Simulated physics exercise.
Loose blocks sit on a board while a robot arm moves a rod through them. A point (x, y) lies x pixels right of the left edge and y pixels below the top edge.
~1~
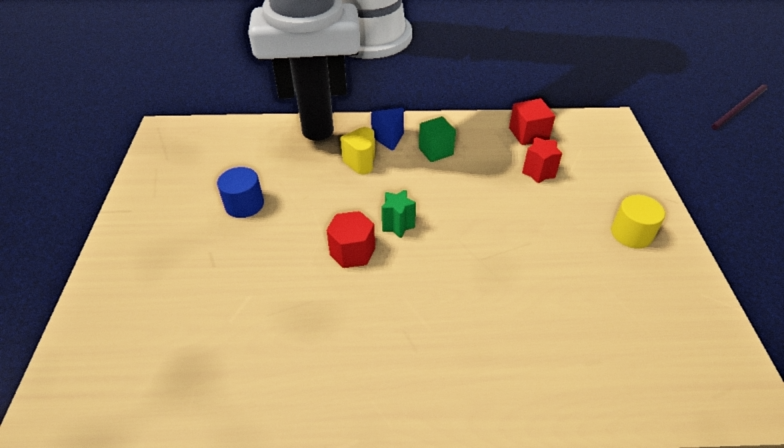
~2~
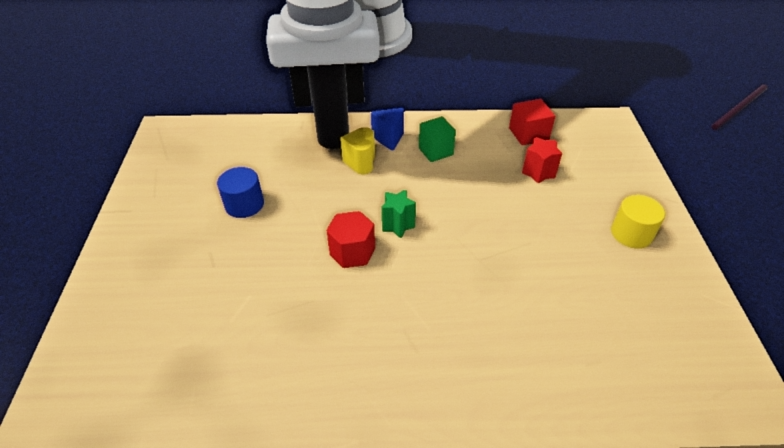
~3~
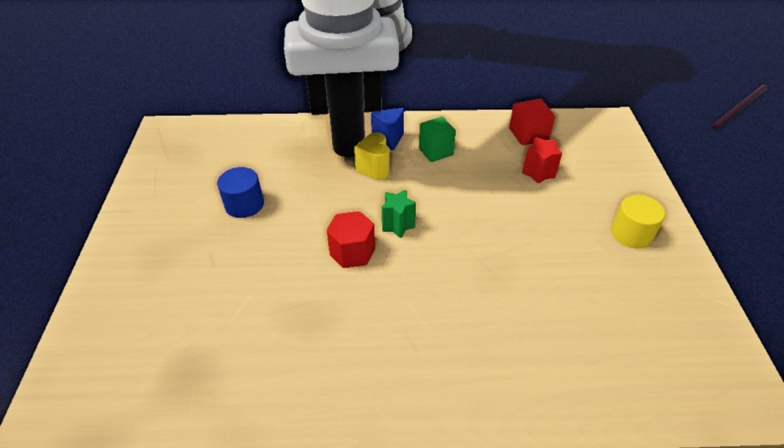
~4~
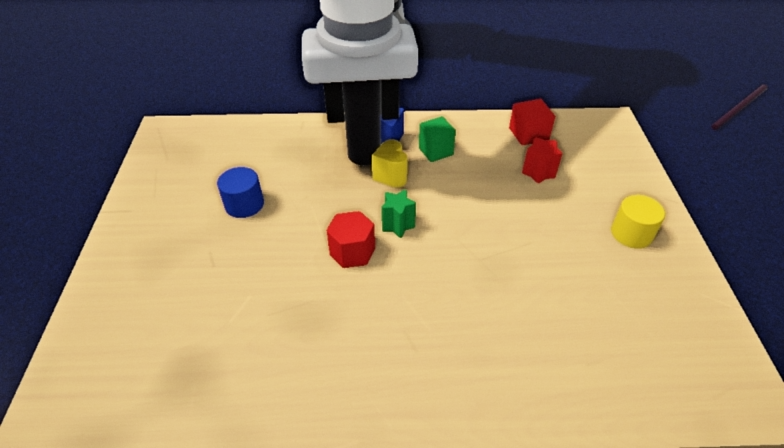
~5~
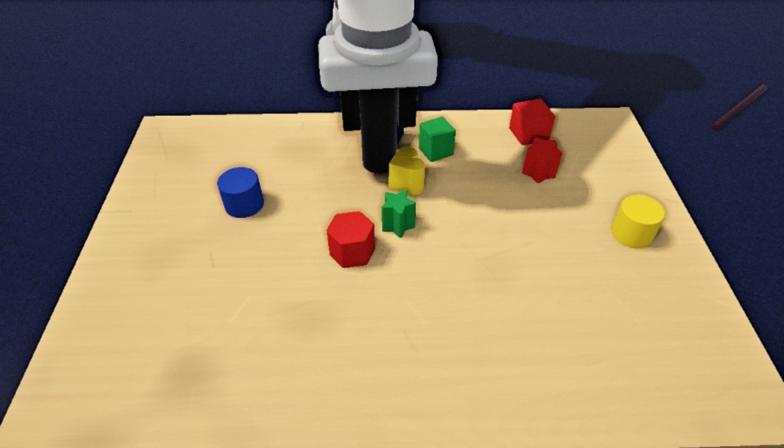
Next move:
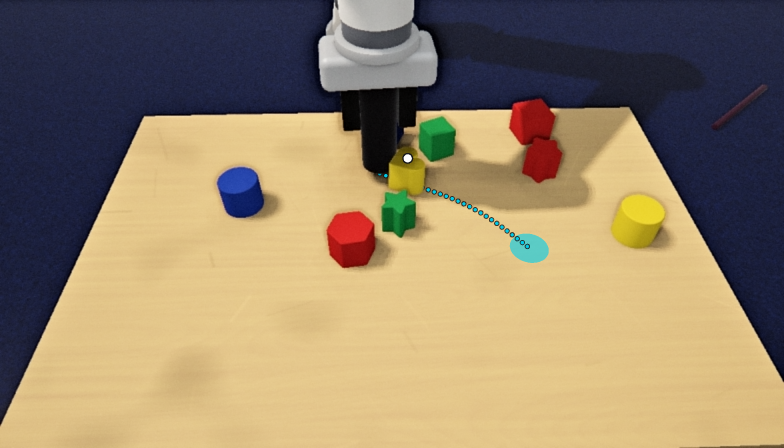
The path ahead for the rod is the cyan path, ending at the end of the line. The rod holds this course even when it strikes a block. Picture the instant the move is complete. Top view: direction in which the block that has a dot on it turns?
Against the clock.
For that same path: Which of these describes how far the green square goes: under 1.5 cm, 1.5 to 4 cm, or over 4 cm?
The block shifts less than 1.5 cm.
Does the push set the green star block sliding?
No, that is not how it ends up.
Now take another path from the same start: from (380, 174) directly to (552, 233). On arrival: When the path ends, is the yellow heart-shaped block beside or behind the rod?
I'd say no.
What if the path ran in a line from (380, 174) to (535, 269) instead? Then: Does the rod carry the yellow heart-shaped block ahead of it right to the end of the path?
No - that is not the case.
Drawn move, from (380, 174) by way of (457, 201) to (529, 248); the dot is on the yellow heart-shaped block.
What follows on the original path. One third of the way, rod at (433, 181); yellow heart-shaped block at (463, 178).
Two thirds of the way, rod at (485, 203); yellow heart-shaped block at (520, 200).
At the end, rod at (532, 237); blue triangular block still; green star block still; yellow heart-shaped block at (573, 223), turned 30° anticlockwise; green square still.
